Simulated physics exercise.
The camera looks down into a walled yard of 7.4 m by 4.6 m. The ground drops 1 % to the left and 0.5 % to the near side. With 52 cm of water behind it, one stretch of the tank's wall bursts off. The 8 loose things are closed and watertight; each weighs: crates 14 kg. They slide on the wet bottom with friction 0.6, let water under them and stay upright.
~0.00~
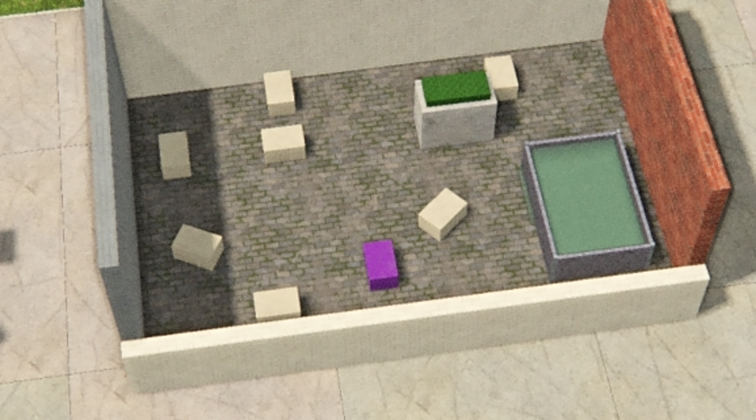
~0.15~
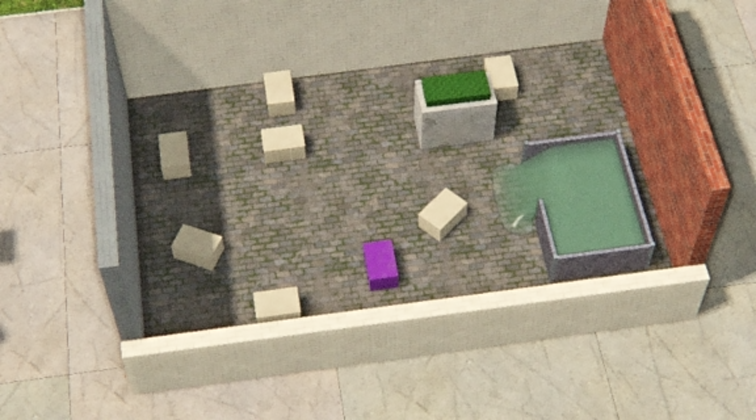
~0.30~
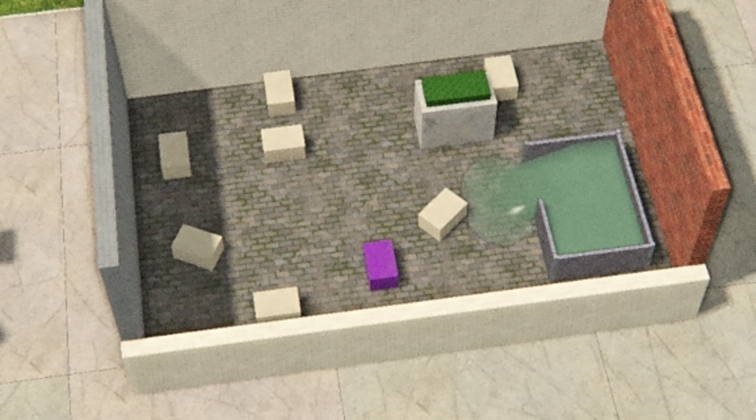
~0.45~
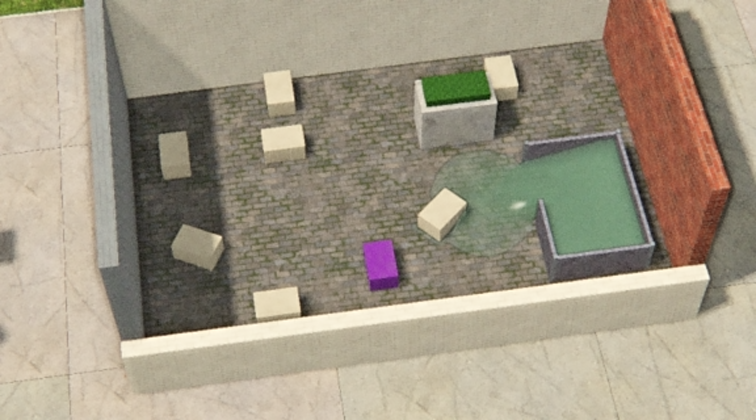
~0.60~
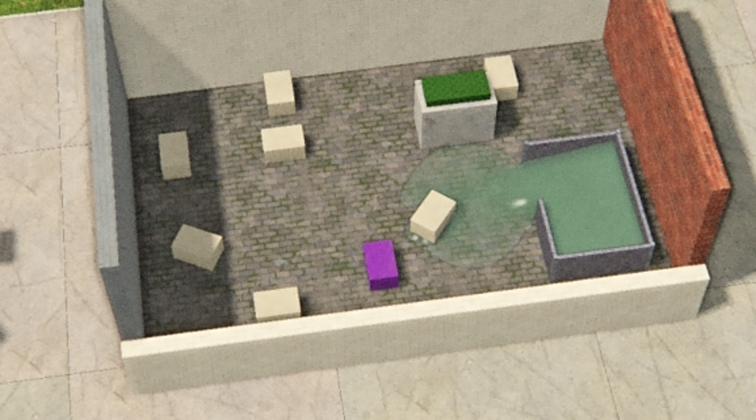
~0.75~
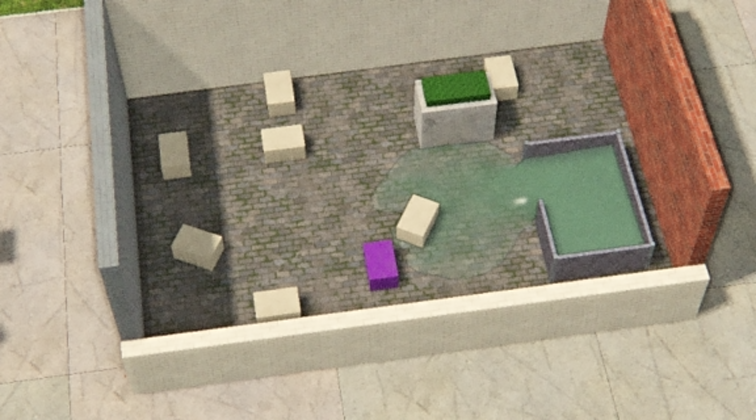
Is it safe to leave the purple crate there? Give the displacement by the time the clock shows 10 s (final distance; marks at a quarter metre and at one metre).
The purple crate gets carried off.
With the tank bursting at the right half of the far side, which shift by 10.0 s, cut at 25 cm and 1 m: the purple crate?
Then the purple crate holds its place.
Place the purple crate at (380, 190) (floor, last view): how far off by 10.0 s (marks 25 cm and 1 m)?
It travels far.
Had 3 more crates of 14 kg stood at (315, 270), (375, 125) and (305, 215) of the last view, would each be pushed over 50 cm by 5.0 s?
In that order: Over, short of it, more.
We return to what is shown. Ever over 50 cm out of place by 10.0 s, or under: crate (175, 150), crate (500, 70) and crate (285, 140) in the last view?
In that order: Past it, short of it, more.
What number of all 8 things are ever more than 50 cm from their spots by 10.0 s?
I count 6.
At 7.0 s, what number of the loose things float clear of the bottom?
At that moment 6.
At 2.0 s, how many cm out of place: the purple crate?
Roughly 100 cm by then.
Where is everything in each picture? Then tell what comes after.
In the first picture, the purple crate at (381, 259), on the bottom; 2.5 m2 under water; 0 of 8 have shifted.
In the second picture, the purple crate at (381, 259) rests on the ground; water covers 3.0 m2; 0 of 8 have shifted.
In the third picture, the purple crate at (381, 259), on the bottom; water covers 3.6 m2; 0 of 8 have shifted.
In the fourth picture, the purple crate at (381, 259) rests on the ground; water covers 4.4 m2; 0 of 8 have shifted.
In the fifth picture, the purple crate at (381, 259), on the bottom; water covers 5.2 m2; 1 of 8 have shifted.
In the sixth picture, the purple crate at (381, 259) rests on the ground; 6.1 m2 under water; 1 of 8 have shifted.
After 2.0 s the purple crate is near (309, 284), 1.1 m from its start, aground; 0 afloat.
After 4.5 s the purple crate is near (236, 288), 2.0 m from its start, afloat; 6 afloat.
After 7.0 s the purple crate is near (179, 246), 2.8 m from its start, afloat; 6 afloat.
After 10.0 s the purple crate is near (181, 299), 2.8 m from its start, afloat; 5 afloat.
